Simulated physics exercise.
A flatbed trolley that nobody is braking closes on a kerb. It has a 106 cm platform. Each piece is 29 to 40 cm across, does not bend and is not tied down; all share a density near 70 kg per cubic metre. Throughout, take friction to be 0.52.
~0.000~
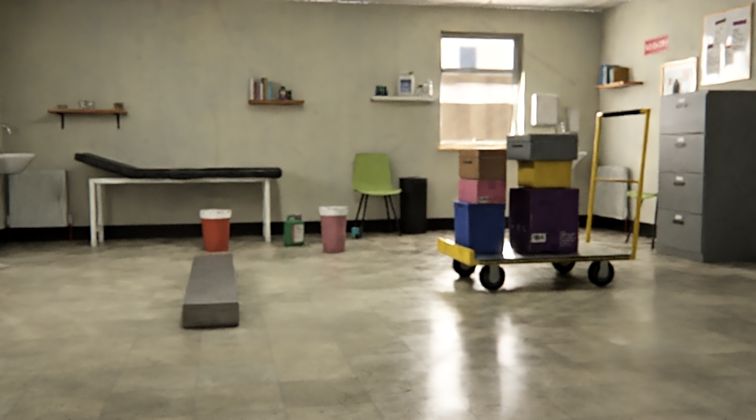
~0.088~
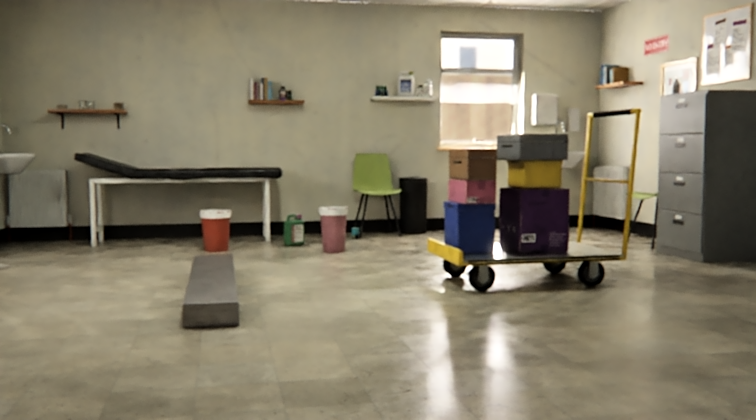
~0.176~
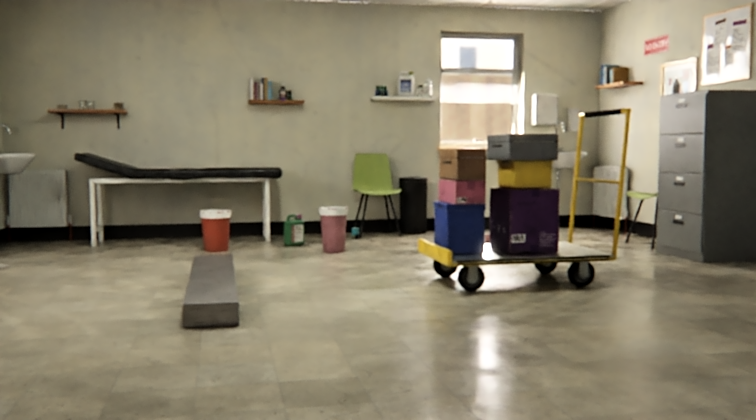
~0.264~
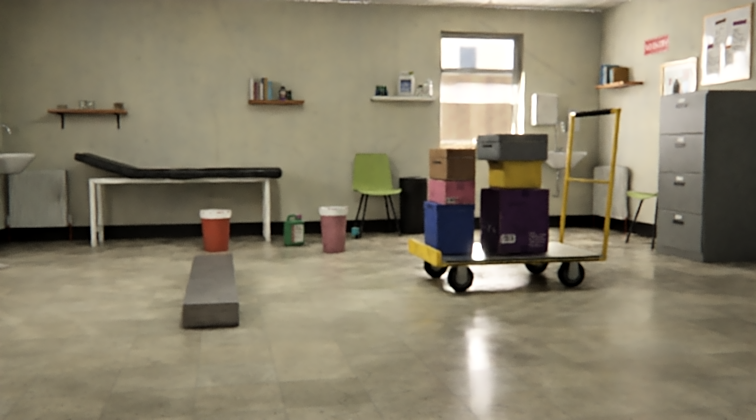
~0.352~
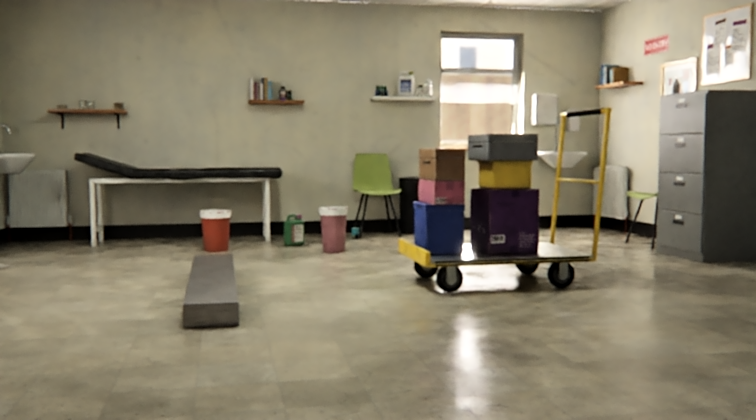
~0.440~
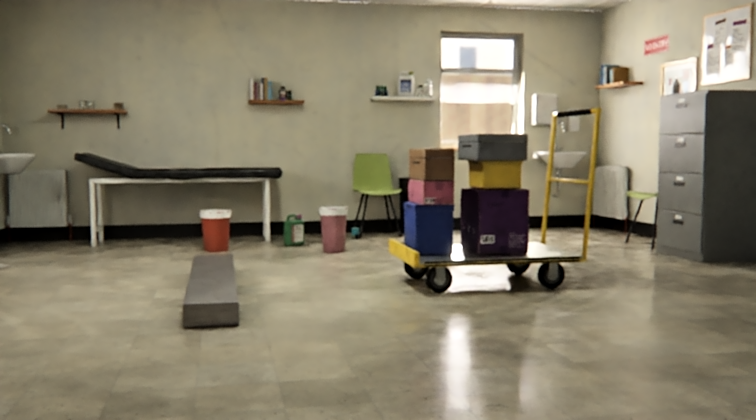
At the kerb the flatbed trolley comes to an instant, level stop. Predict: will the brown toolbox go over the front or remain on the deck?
Still on the deck.
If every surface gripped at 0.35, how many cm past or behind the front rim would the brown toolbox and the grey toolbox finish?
Then brown would end 10 behind and grey 50 behind.
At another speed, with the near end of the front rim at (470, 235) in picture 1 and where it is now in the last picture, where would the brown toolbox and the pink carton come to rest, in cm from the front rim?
Brown 40 past, pink 10 past.
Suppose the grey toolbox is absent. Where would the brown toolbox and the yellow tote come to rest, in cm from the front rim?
In that case brown ends up 10 cm short of the front rim, while yellow ends up 60 cm short of it.
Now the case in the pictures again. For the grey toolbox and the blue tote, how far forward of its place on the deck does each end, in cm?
The grey one ends about 0 cm forward, the blue one about 0 cm.
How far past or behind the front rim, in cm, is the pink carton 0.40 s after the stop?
Behind the rim, near 15 cm.
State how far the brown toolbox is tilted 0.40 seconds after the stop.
Its tilt is about 0°.
The wheels strike at 1.89 s.
After 2.29 s the brown toolbox is 14 cm behind the rim, tilted 0°, near (242, 165) in the last picture's view.
After 2.69 s the brown toolbox is 14 cm behind the rim, tilted 0°, near (242, 165) in the last picture's view.
At rest, 2.9 s, nothing is past the rim; behind it, yellow tote, brown toolbox, pink carton, grey toolbox, blue tote and purple carton.
